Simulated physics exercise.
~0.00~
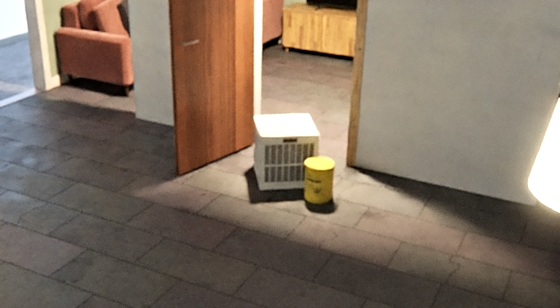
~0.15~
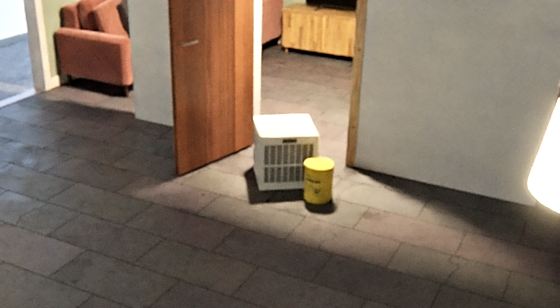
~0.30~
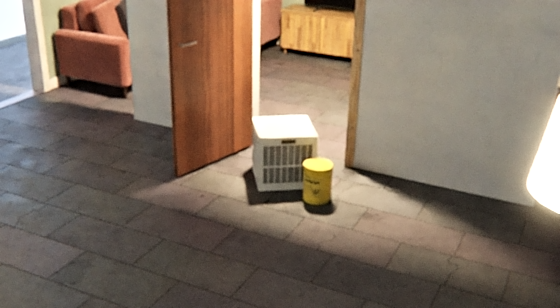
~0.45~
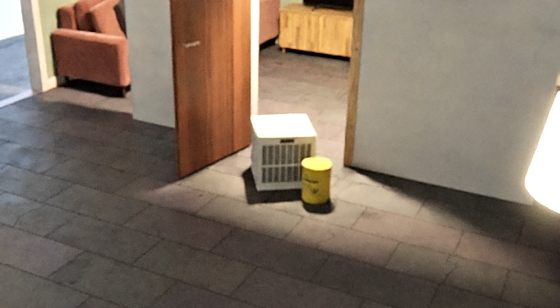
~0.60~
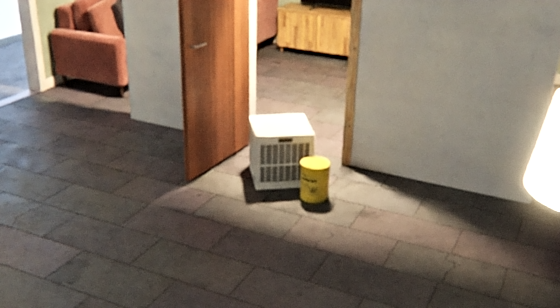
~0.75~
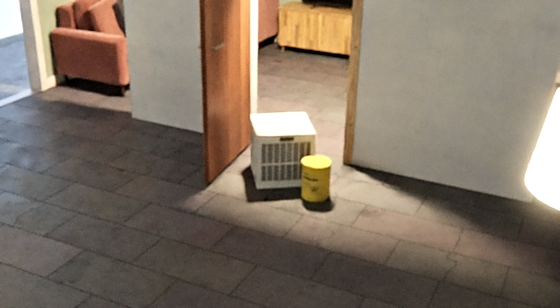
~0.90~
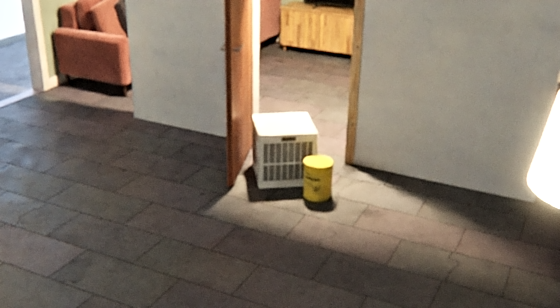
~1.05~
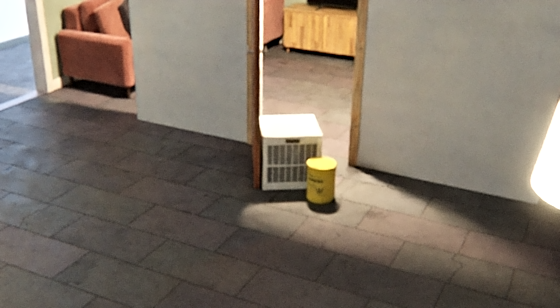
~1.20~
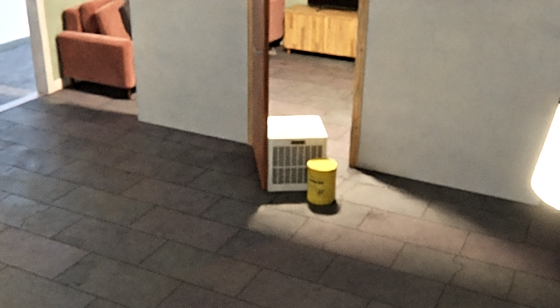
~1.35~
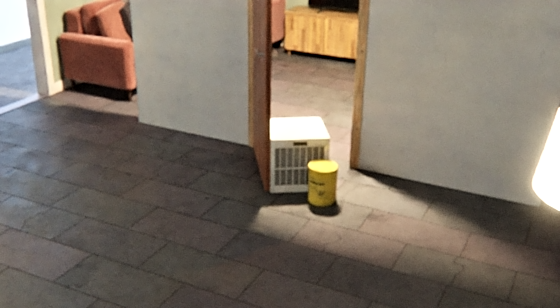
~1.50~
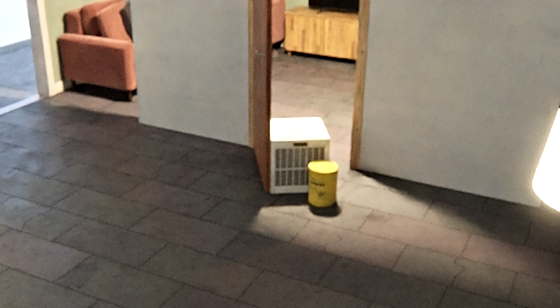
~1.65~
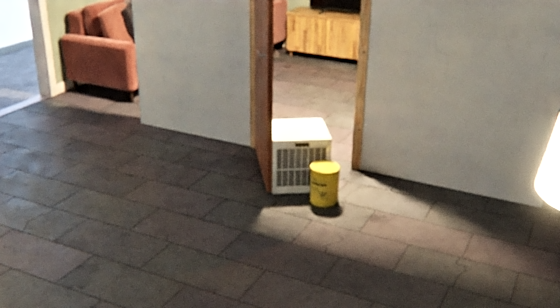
A brown wooden door swings rightward from wide open toward its doorway, reaches a white slatted chest standing beside a yellow pail, and nudges the chest slightly. The door then stops against it, still partly open, while the pail stays in place.
